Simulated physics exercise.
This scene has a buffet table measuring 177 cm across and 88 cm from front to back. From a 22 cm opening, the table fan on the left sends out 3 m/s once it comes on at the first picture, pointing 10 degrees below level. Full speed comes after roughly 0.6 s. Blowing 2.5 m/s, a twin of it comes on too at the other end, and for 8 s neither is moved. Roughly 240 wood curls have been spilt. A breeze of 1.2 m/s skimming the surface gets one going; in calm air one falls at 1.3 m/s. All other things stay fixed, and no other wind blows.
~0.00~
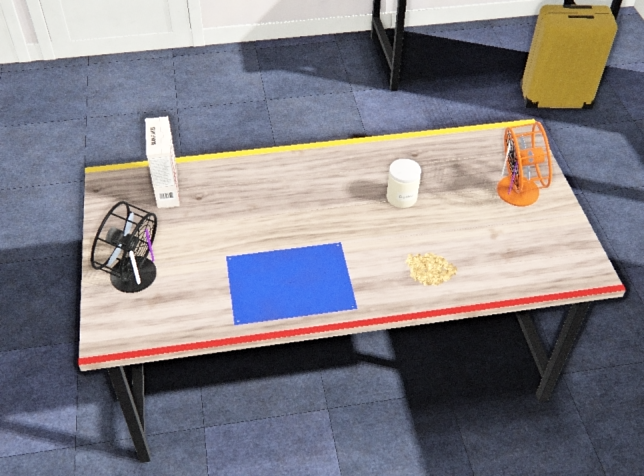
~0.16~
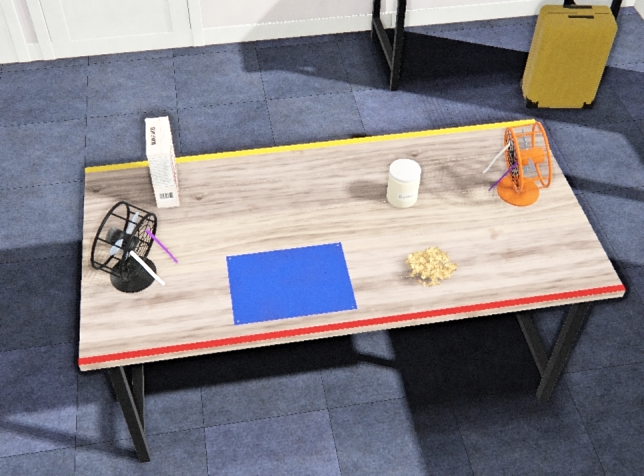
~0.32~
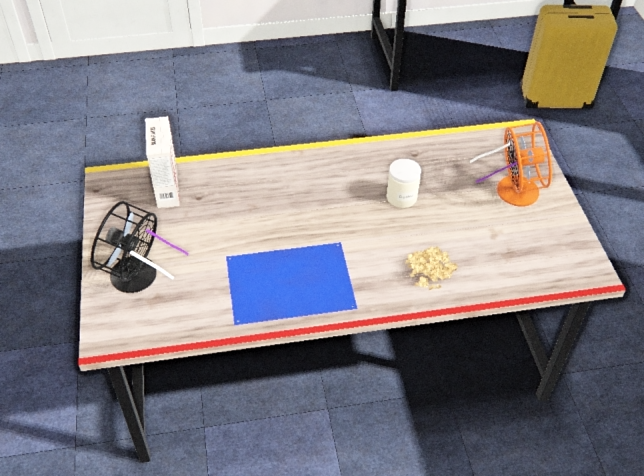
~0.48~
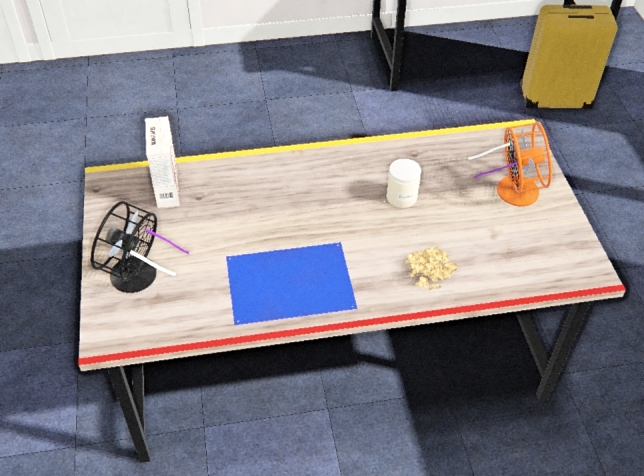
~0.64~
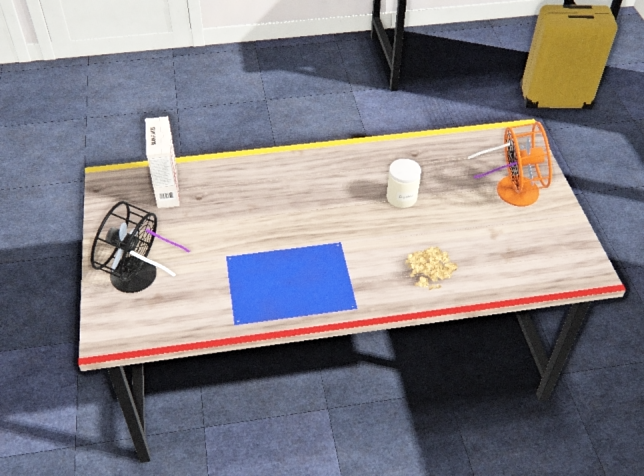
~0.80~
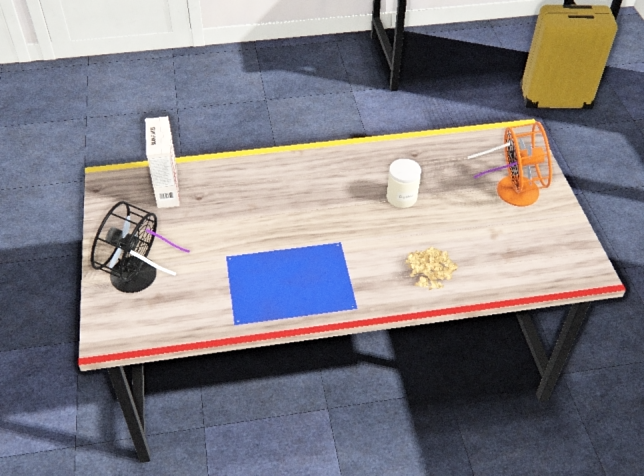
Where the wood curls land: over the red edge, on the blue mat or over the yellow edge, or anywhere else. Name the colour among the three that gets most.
I would say red gets the most.
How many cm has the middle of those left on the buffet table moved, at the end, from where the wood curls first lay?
The middle is roughly 5 cm from where it started.
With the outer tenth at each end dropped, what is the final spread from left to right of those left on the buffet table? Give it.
Around 20 cm.
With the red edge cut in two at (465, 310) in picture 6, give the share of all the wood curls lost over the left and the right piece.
40 % left, 3 % right.
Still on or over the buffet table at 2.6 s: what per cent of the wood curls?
I'd estimate about 80 per cent.
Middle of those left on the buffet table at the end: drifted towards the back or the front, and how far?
Net drift is to the fore by close to 5 cm.
After 1.6 s, 89 % are still on the top, 0 % are over the yellow edge, 11 % over the red edge and 0 % on the blue mat; the middle of those left on the top is near (422, 284).
After 2.6 s, 78 % are still on the top, 0 % are over the yellow edge, 22 % over the red edge and 0 % on the blue mat; the middle of those left on the top is near (421, 283).
After 4.4 s, 67 % are still on the top, 0 % are over the yellow edge, 33 % over the red edge and 0 % on the blue mat; the middle of those left on the top is near (426, 282).
After 8.0 s, at the end, 0 % are over the yellow edge, 44 % over the red edge and 0 % on the blue mat; the middle of those left on the top is near (430, 279).
